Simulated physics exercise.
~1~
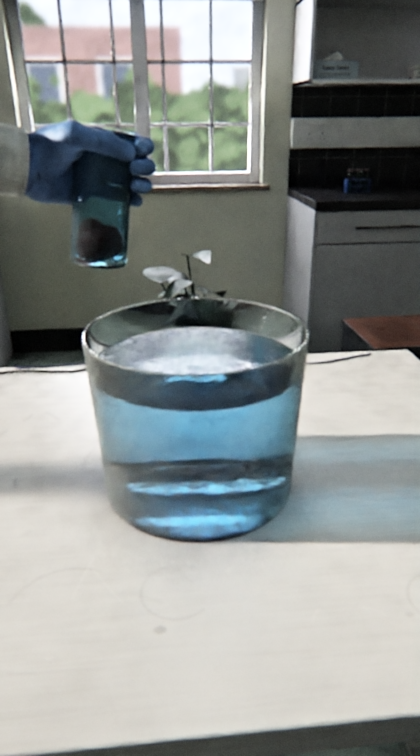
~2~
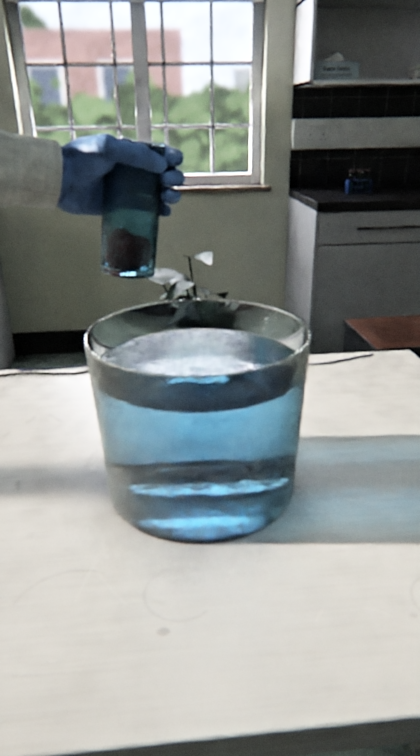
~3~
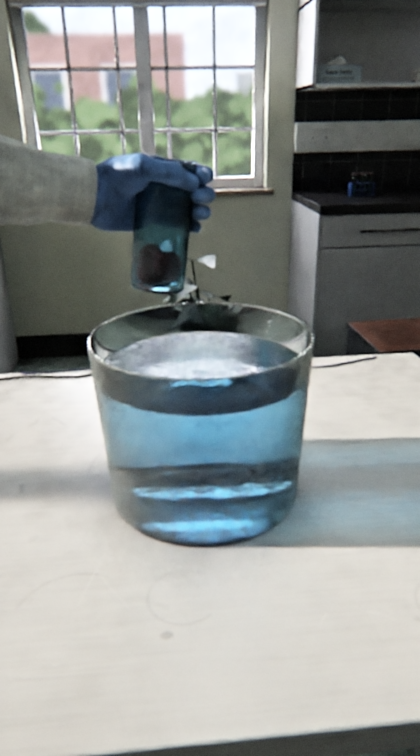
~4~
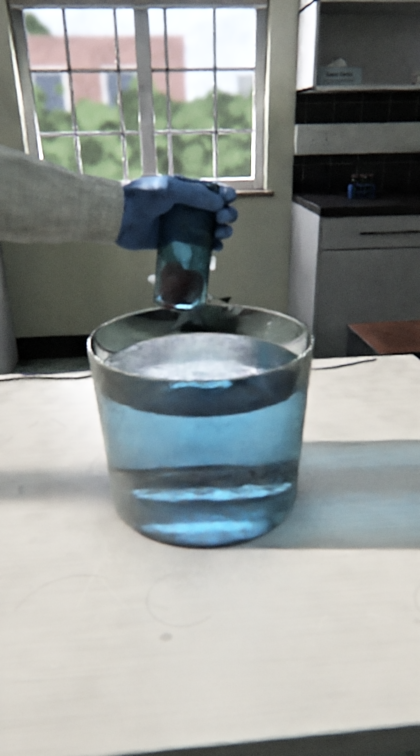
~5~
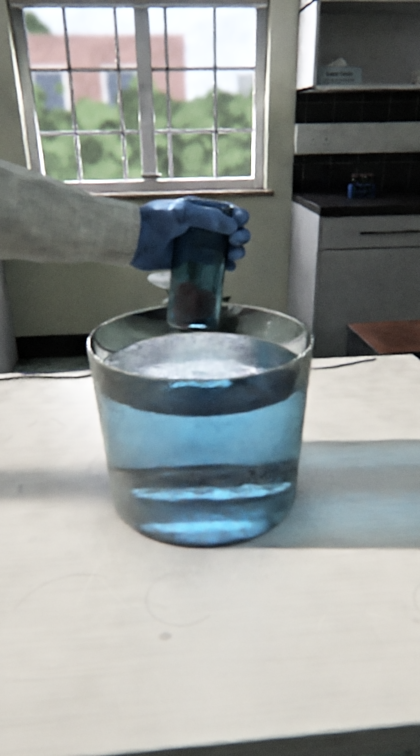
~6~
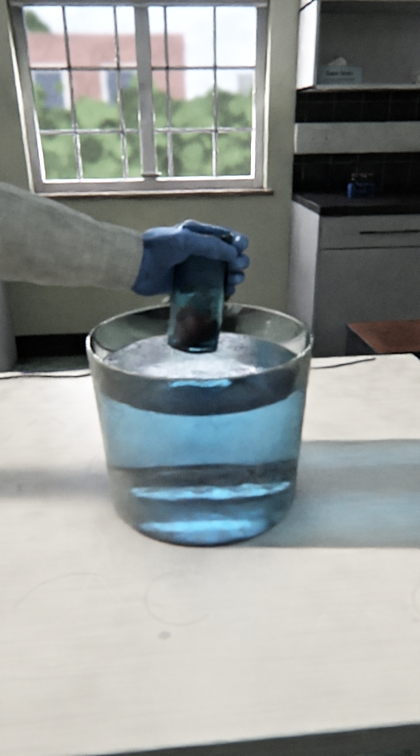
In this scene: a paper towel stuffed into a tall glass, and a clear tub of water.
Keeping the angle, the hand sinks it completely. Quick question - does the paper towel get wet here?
Yes - water gets to it.
Next, the tall glass enters the water.
After that, water pours in as the air escapes.
Finally, the tall glass is under, flooded, and the paper towel is wet.
